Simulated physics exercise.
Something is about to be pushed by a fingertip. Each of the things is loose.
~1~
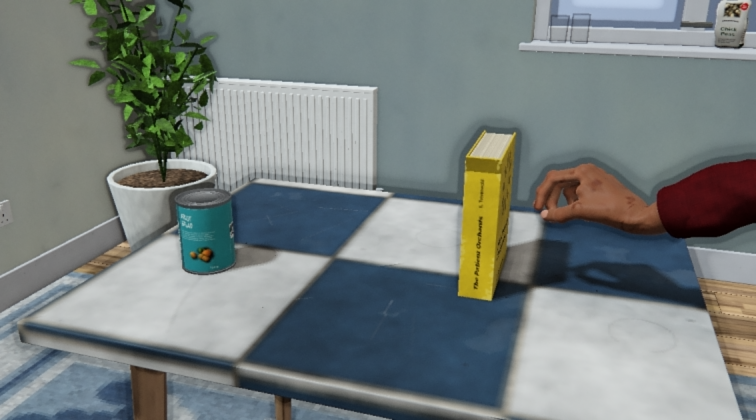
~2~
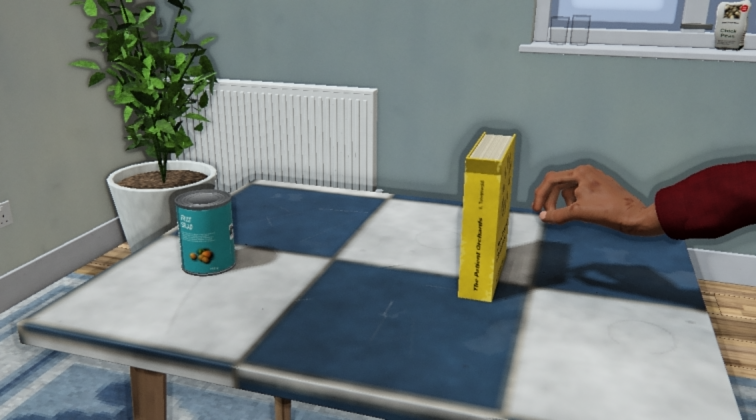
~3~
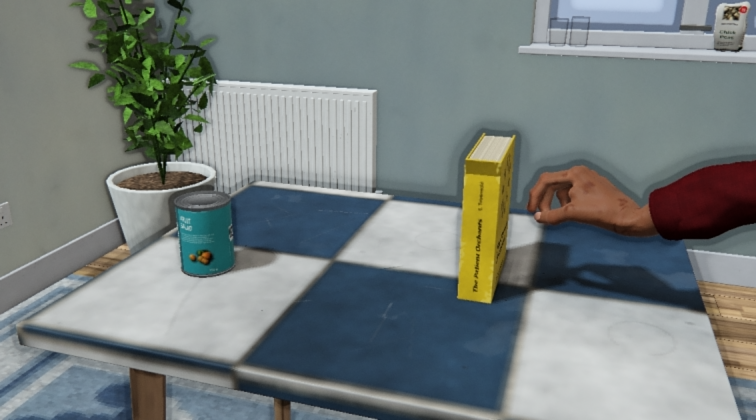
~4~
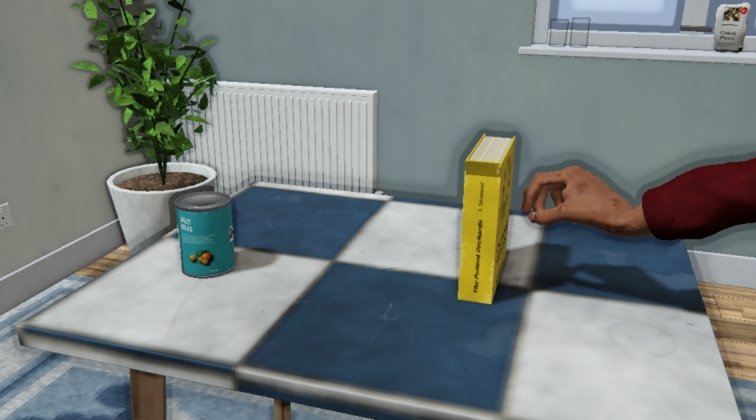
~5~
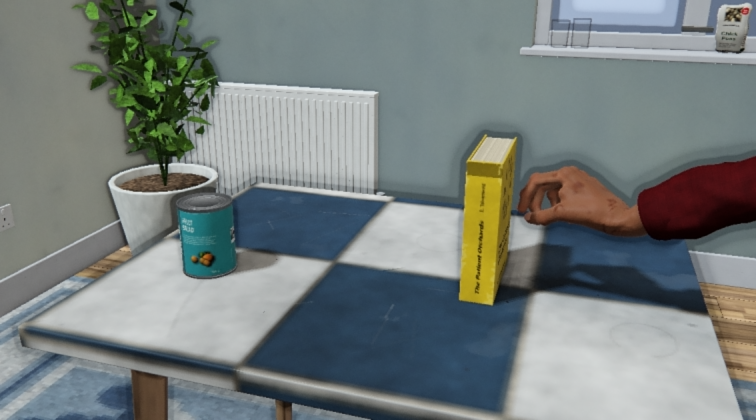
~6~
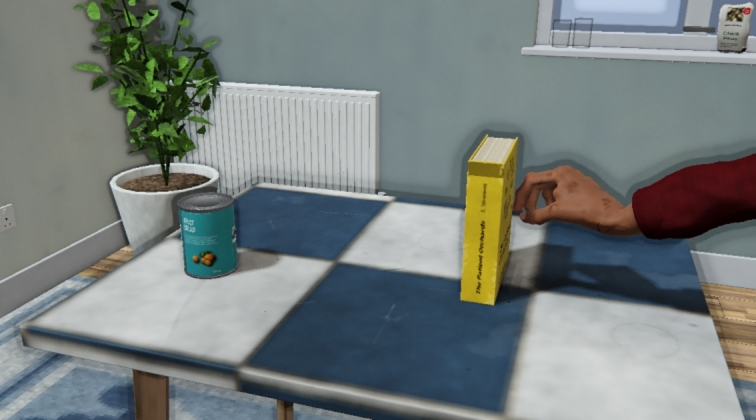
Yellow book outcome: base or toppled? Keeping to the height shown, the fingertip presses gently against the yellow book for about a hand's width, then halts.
Toppled.
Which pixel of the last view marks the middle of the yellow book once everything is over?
End point in the final view: About (394, 253).
Then, 0.60 s later than the last frame, yellow book tilted by 15° near (471, 212).
Then, 0.90 s later than the last frame, yellow book tilted by 60° near (425, 228).
Then, 1.00 s later than the last frame, yellow book on its side near (402, 250).
Then, 1.30 s later than the last frame, yellow book on its side near (394, 253).
When it is over, lying over on the table, yellow book. End places, in pixels of the last picture, yellow book near (394, 253).
